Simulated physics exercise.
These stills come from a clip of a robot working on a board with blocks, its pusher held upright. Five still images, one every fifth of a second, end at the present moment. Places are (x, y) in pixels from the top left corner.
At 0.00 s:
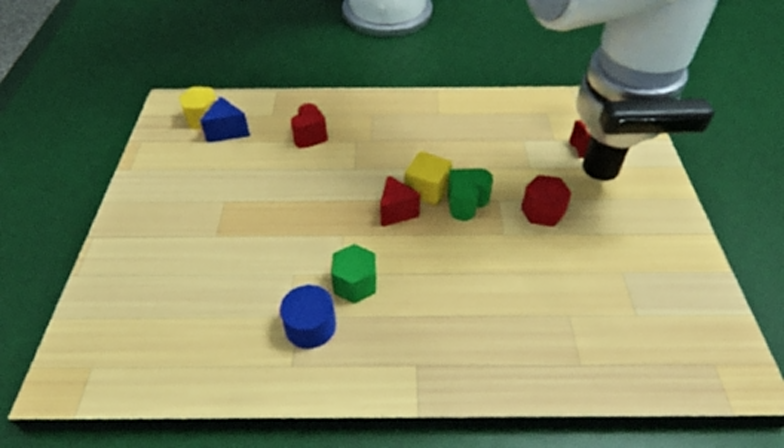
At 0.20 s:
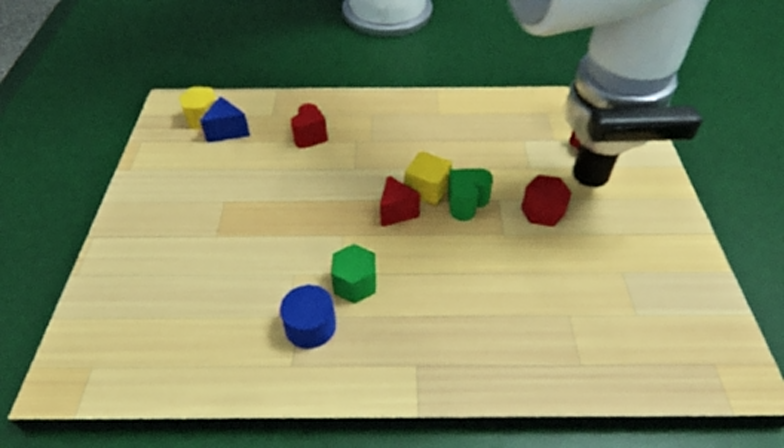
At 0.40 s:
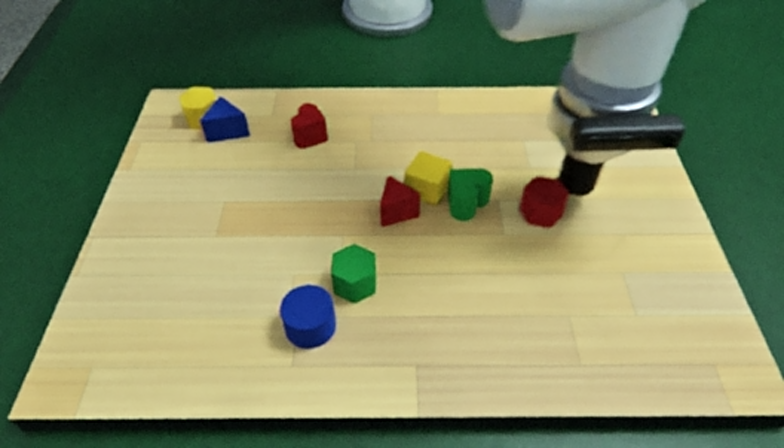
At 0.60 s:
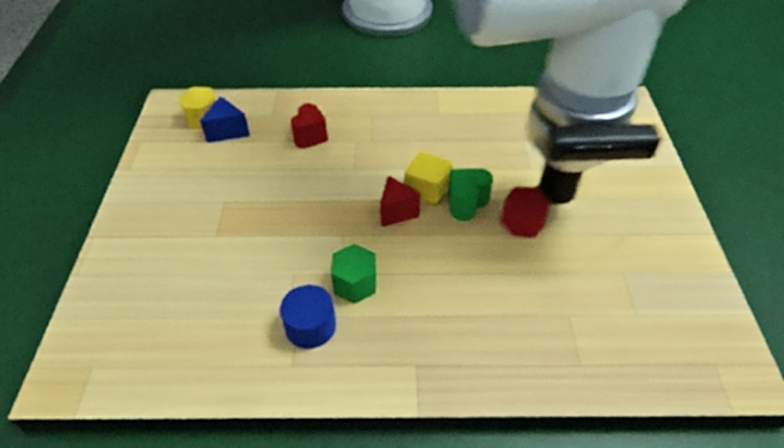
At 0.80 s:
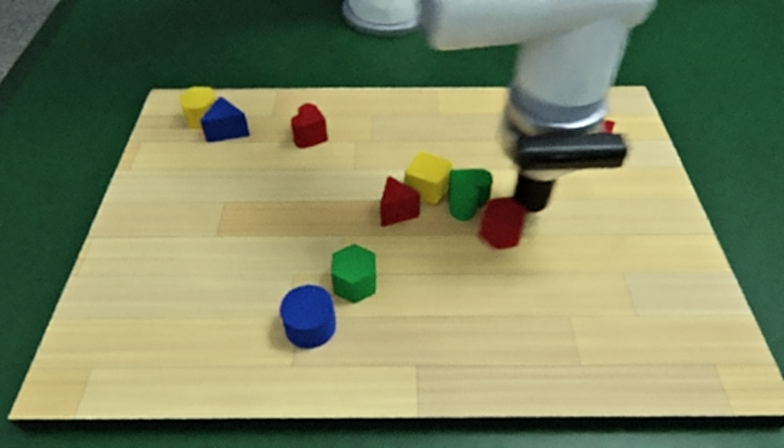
On a wooden board, a robot arm pushes a red hexagon block a little left.
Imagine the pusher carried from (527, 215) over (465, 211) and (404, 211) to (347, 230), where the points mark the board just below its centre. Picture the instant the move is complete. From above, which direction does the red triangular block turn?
It rotates clockwise.
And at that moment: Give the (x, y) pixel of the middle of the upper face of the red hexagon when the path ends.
Just about (482, 220).
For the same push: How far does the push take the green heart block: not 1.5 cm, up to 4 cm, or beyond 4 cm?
Movement: Over 4 cm.
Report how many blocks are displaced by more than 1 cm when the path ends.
There will be three or more blocks displaced.
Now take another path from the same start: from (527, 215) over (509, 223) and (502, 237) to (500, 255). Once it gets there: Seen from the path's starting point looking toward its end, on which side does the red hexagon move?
Displaced right.
What follows on the original path. One third of the way, pusher (467, 195); yellow square piece (400, 158); green heart block (433, 172), turned 15° clockwise; red hexagon (482, 220), turned 45° anticlockwise.
Two thirds of the way, pusher (404, 195); red triangular block (371, 193), turned 30° clockwise; yellow square piece (375, 147); green heart block (401, 165), turned 45° clockwise; red hexagon (482, 220), turned 45° anticlockwise.
At the end, pusher (345, 215); red triangular block (311, 204), turned 75° clockwise; yellow square piece (375, 146), turned 15° clockwise; green heart block (400, 165), turned 45° clockwise; red hexagon (482, 220), turned 45° anticlockwise.
